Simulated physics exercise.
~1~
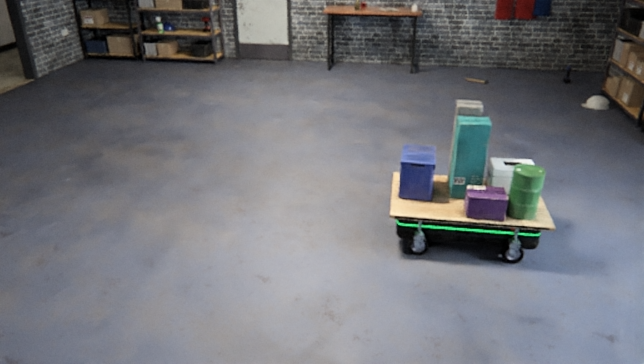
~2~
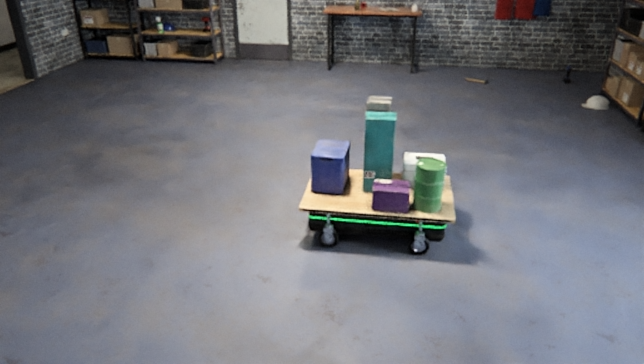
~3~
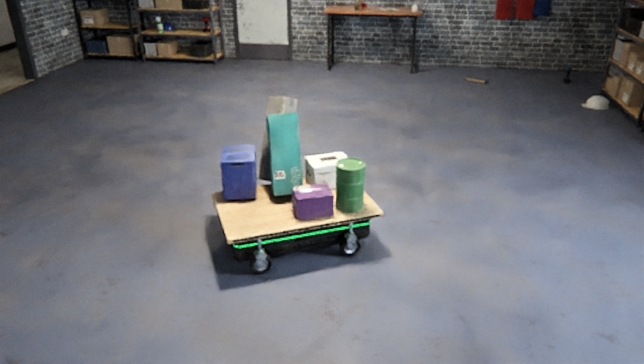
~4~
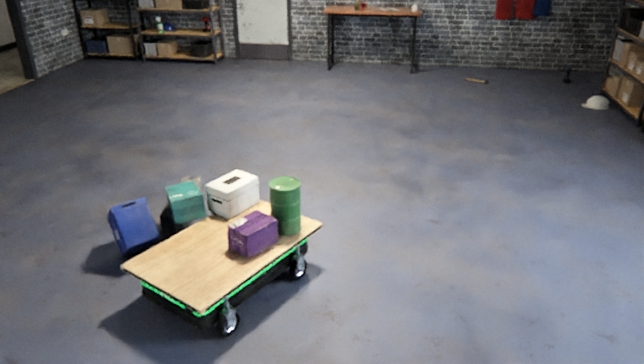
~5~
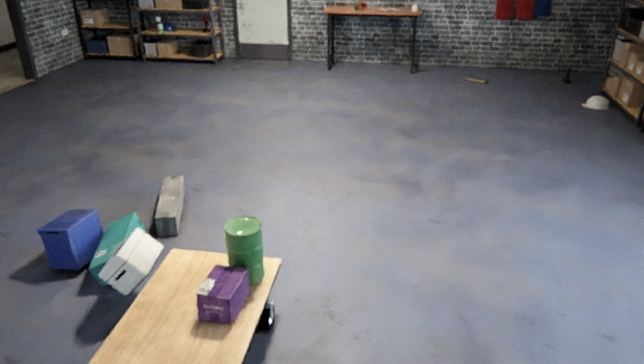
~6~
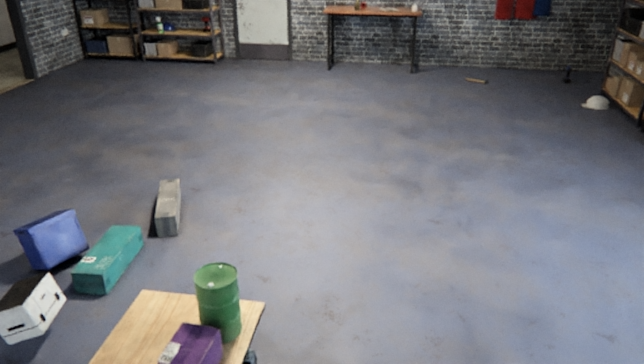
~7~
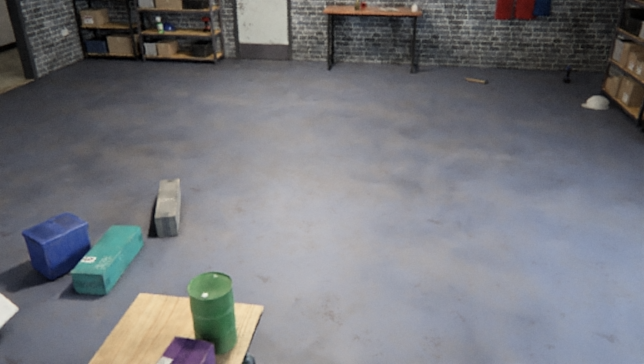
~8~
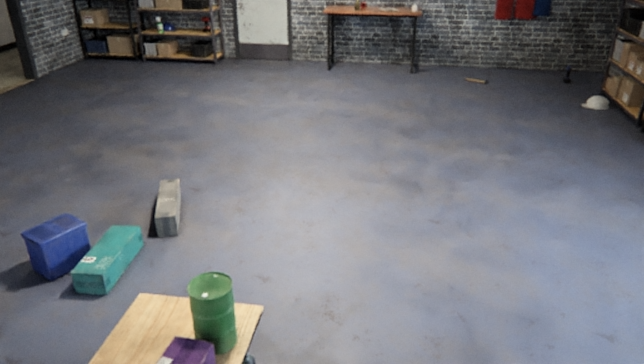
In this clip, a loaded robot cart rolls left across a workshop floor and swings toward the viewer, shedding the turquoise box, blue tote, grey box and then the white toolbox, before stopping at the bottom edge with the green canister upright and the purple parcel still aboard.
